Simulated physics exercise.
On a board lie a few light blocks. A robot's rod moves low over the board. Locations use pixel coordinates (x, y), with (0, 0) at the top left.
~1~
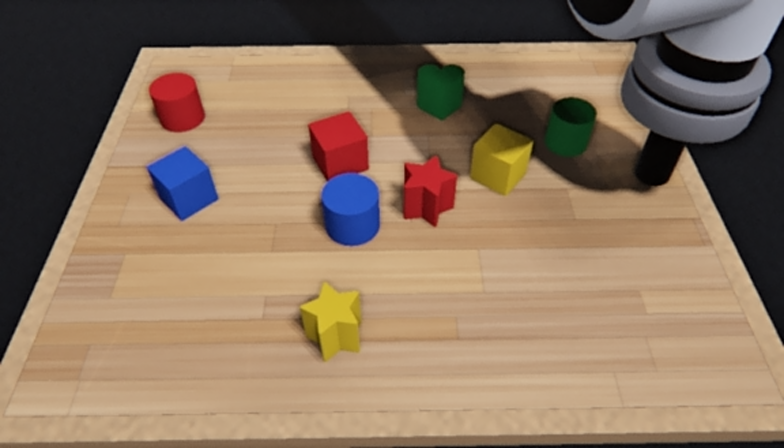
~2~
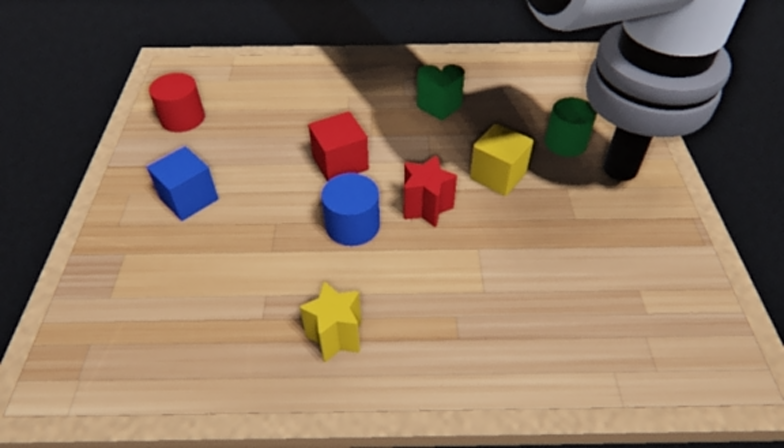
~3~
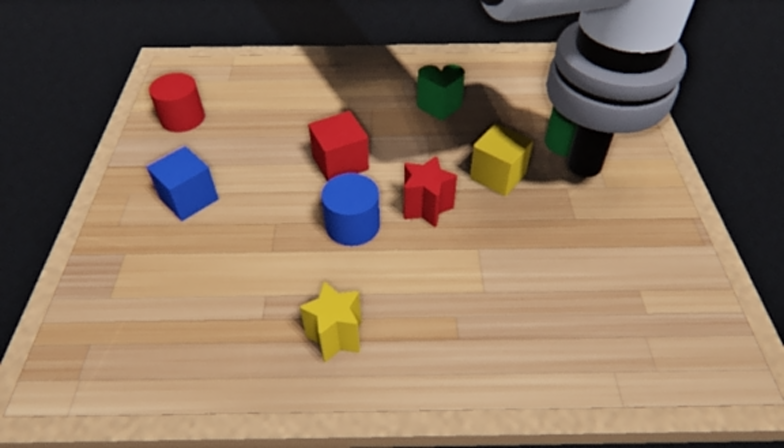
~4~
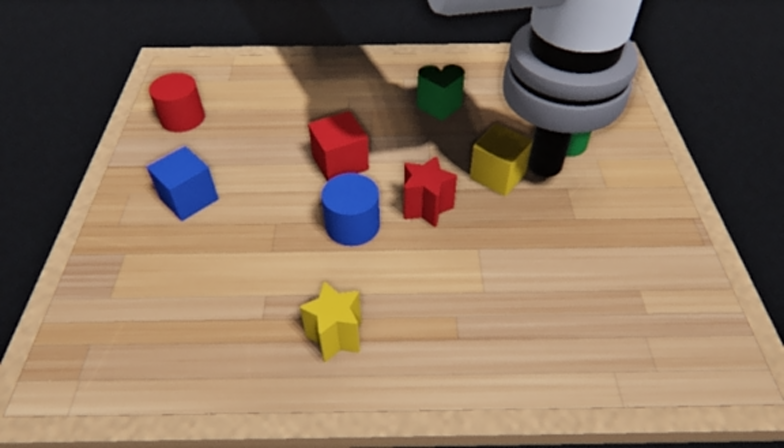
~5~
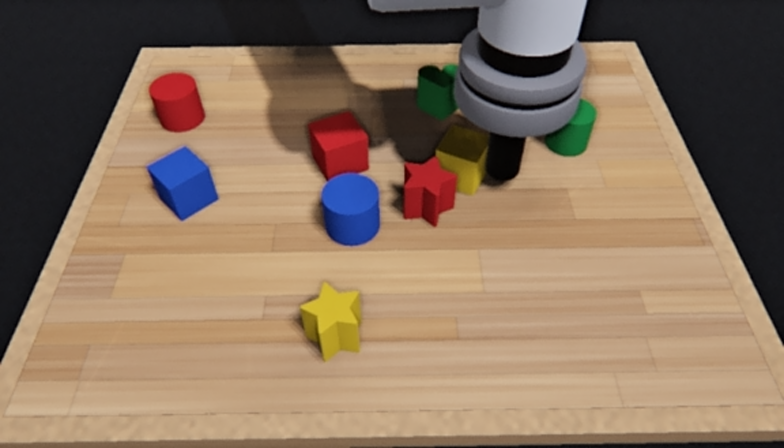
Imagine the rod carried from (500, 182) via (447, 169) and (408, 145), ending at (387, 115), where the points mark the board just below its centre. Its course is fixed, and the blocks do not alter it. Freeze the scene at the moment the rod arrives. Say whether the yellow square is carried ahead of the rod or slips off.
It falls back or aside.
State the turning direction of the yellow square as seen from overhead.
In a top view, it turns counterclockwise.
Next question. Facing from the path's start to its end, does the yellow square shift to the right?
Short answer: No.
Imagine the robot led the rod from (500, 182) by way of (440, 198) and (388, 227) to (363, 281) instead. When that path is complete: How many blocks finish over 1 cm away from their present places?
Three or more move.
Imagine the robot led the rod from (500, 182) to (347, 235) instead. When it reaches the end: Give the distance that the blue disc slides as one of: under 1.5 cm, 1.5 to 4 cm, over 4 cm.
Above 4 cm.
On the path given first. One third of the way, rod at (448, 158); yellow square at (411, 138), turned 30° anticlockwise.
Two thirds of the way, rod at (408, 134); red square at (330, 131); yellow square at (385, 134), turned 65° anticlockwise.
At the end, rod at (387, 104); red square at (330, 131); red star-shaped block unmoved; yellow square at (385, 134), turned 65° anticlockwise.
